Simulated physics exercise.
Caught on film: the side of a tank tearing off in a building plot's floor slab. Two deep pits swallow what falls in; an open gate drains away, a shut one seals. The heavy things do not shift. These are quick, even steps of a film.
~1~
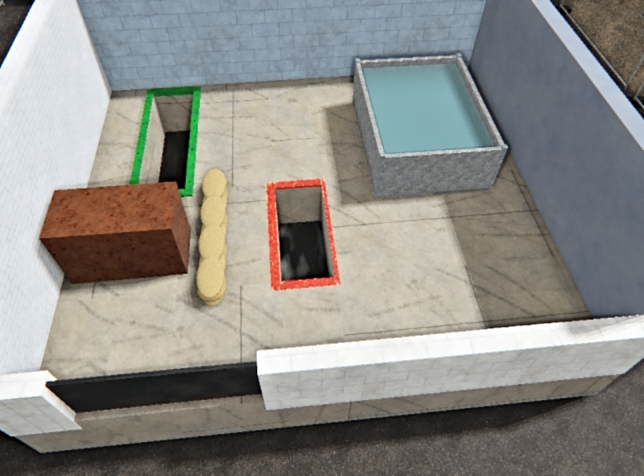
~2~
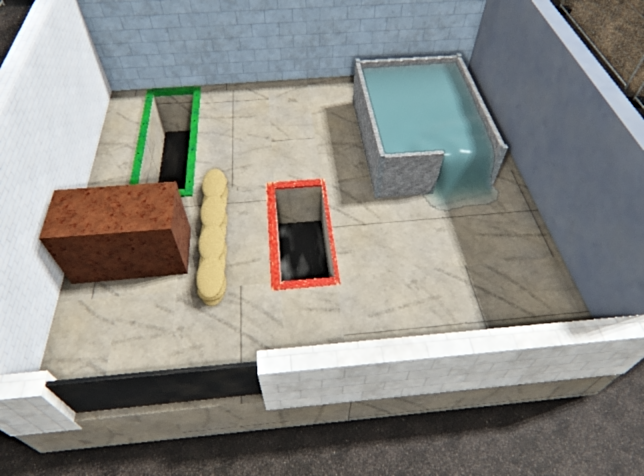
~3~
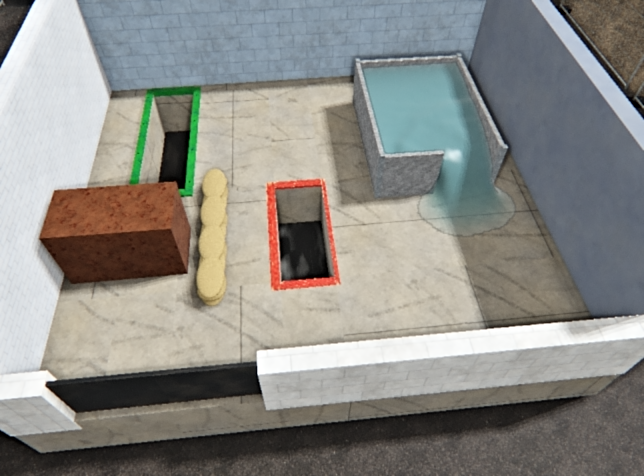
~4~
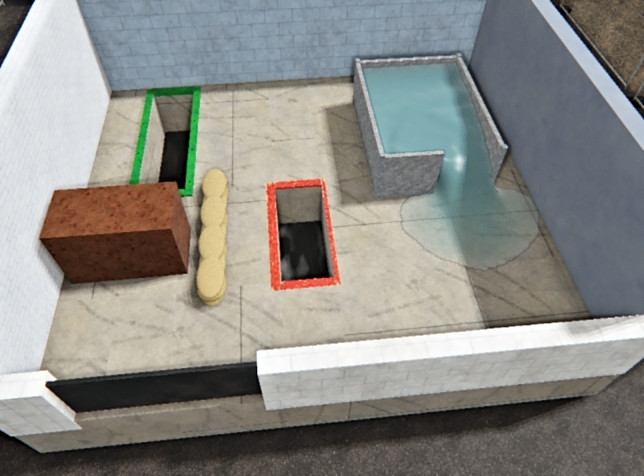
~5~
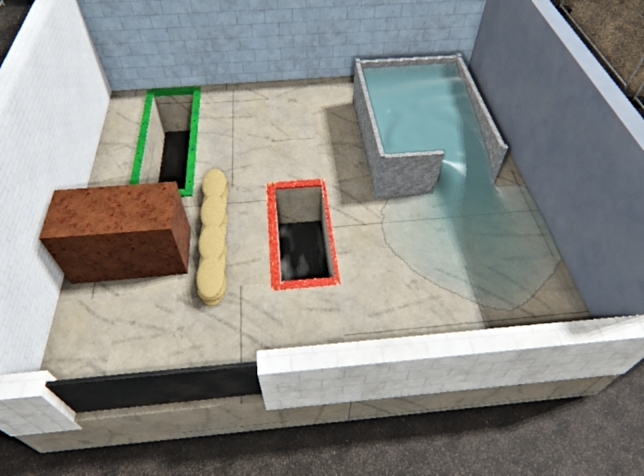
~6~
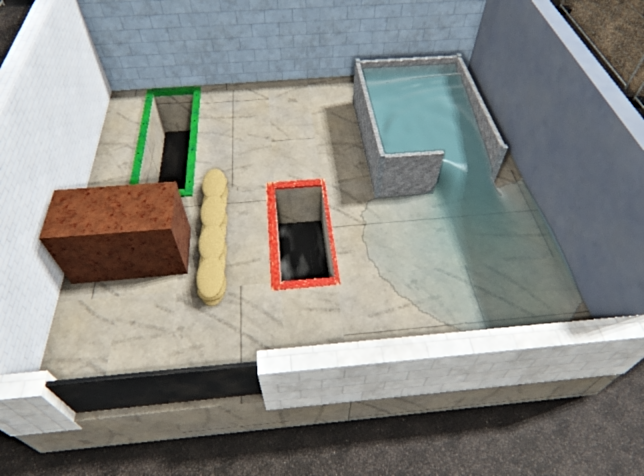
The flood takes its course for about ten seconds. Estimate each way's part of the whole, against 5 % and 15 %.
The gate takes not even 5 %; the green pit takes not even 5 %; the red pit takes above 15 %.
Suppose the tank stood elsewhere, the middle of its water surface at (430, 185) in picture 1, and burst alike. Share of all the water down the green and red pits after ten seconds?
Per cent: Green 12, red 12.
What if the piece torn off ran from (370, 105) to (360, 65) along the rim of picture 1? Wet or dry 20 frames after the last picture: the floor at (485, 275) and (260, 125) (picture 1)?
One after the other: Free of water, under water.
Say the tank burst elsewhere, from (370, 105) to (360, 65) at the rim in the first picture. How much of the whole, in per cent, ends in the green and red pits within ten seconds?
Parts in a hundred: Green 65, red 2.
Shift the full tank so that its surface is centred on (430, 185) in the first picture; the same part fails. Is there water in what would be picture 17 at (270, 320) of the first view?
Answer: Covered.
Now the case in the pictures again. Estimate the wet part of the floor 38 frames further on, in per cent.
About 65 per cent.
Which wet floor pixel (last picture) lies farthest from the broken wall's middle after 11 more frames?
At about (185, 388).
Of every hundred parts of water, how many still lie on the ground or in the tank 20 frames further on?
Roughly 98 per cent.
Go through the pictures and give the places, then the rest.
In the first picture, still water in the tank at (424, 106).
In the second picture, the front is at (432, 201), out from the gap at (463, 178).
In the third picture, the front is at (465, 232), out from the gap at (462, 179).
In the fourth picture, water pours out at (462, 180) and has run to (476, 264).
In the fifth picture, the front is at (510, 303), out from the gap at (462, 179).
In the sixth picture, the front is at a hidden place, out from the gap at (462, 179).
A moment on, water covers 20 % of the floor; the gate 0 %, the green pit 0 %, the red pit 0 %.
Next, water covers 25 % of the floor; the gate 0 %, the green pit 0 %, the red pit 0 %.
Then, water covers 45 % of the floor; the gate 0 %, the green pit 0 %, the red pit 2 %.
Later, water covers 65 % of the floor; the gate 0 %, the green pit 0 %, the red pit 10 %.
In the end, water covers 85 % of the floor; the gate 0 %, the green pit 2 %, the red pit 19 %.
